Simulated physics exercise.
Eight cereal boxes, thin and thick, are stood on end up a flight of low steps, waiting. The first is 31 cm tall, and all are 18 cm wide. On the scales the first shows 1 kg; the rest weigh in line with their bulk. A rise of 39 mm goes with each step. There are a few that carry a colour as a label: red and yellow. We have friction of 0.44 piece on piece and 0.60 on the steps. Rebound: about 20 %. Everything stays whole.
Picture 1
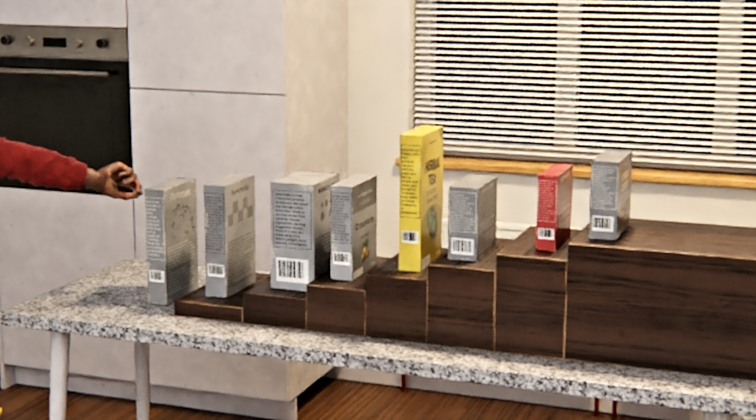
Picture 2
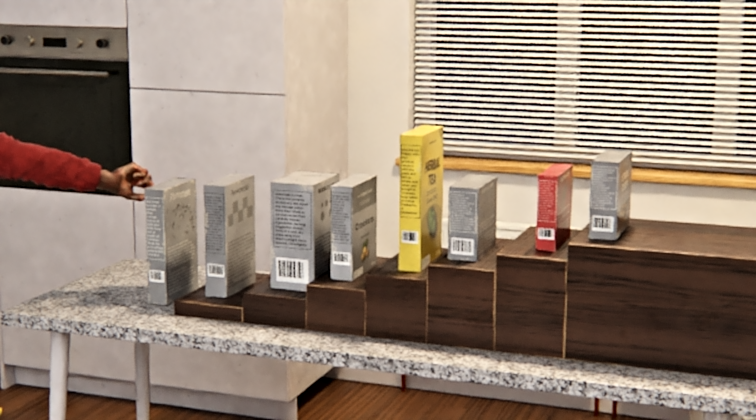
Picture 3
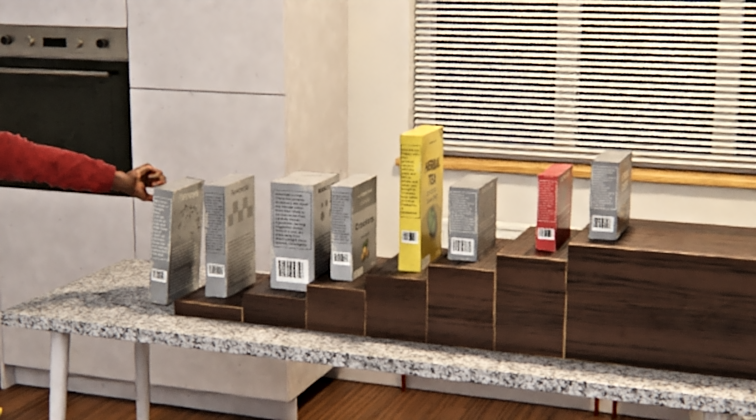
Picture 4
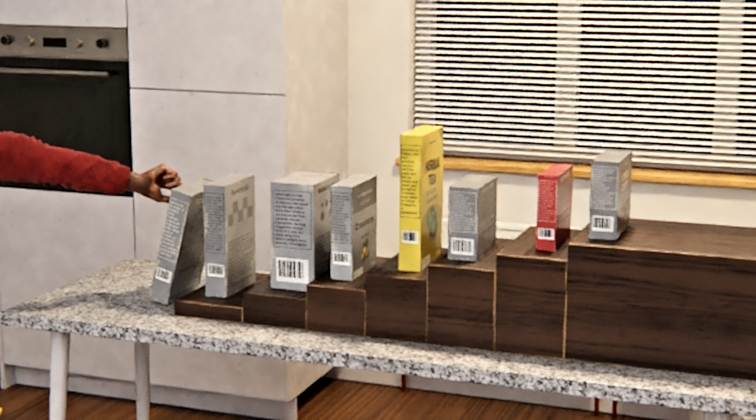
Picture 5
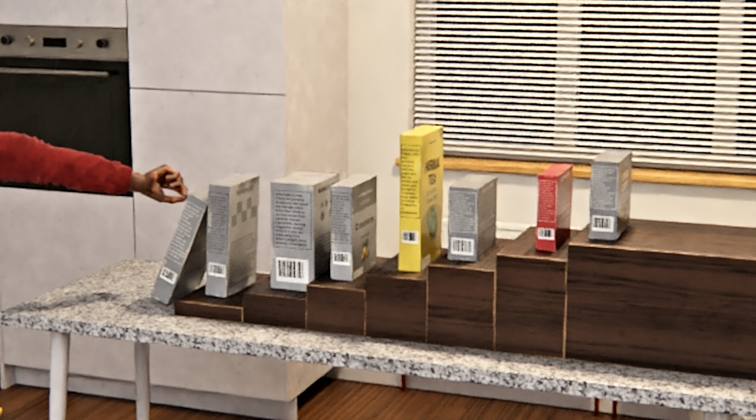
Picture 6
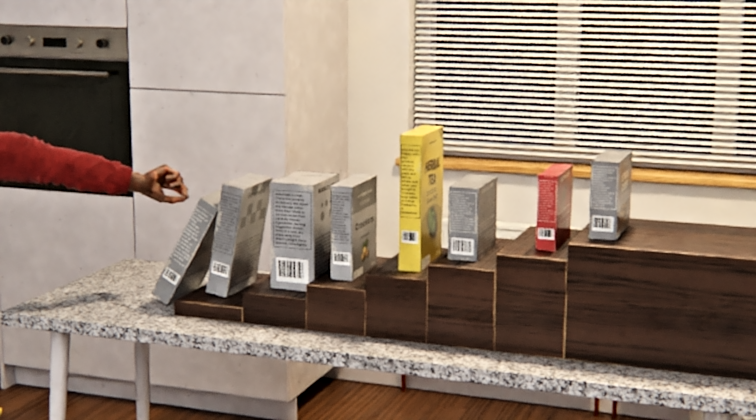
In the video, a hand in a red sleeve pushes the leftmost of eight boxes lined up on rising steps, among them a yellow and a red one; the box tilts right against the second, which leans right too.
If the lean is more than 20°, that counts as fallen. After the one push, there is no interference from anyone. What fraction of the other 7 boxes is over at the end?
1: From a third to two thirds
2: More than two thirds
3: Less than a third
3, less than a third.
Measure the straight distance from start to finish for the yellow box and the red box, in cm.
Distances: Yellow 0, red 0 (cm).
Then, 0.07 s past the last view, none of the 7 other boxes over, 1 disturbed.
Then, 0.13 s past the last view, 1 of the 7 other boxes over.
In the end, 1 of the 7 other boxes over; red box unmoved; yellow box unmoved. That is 14 per cent. Six left standing. From the last view, middles, red box near (555, 206), yellow box near (422, 197).
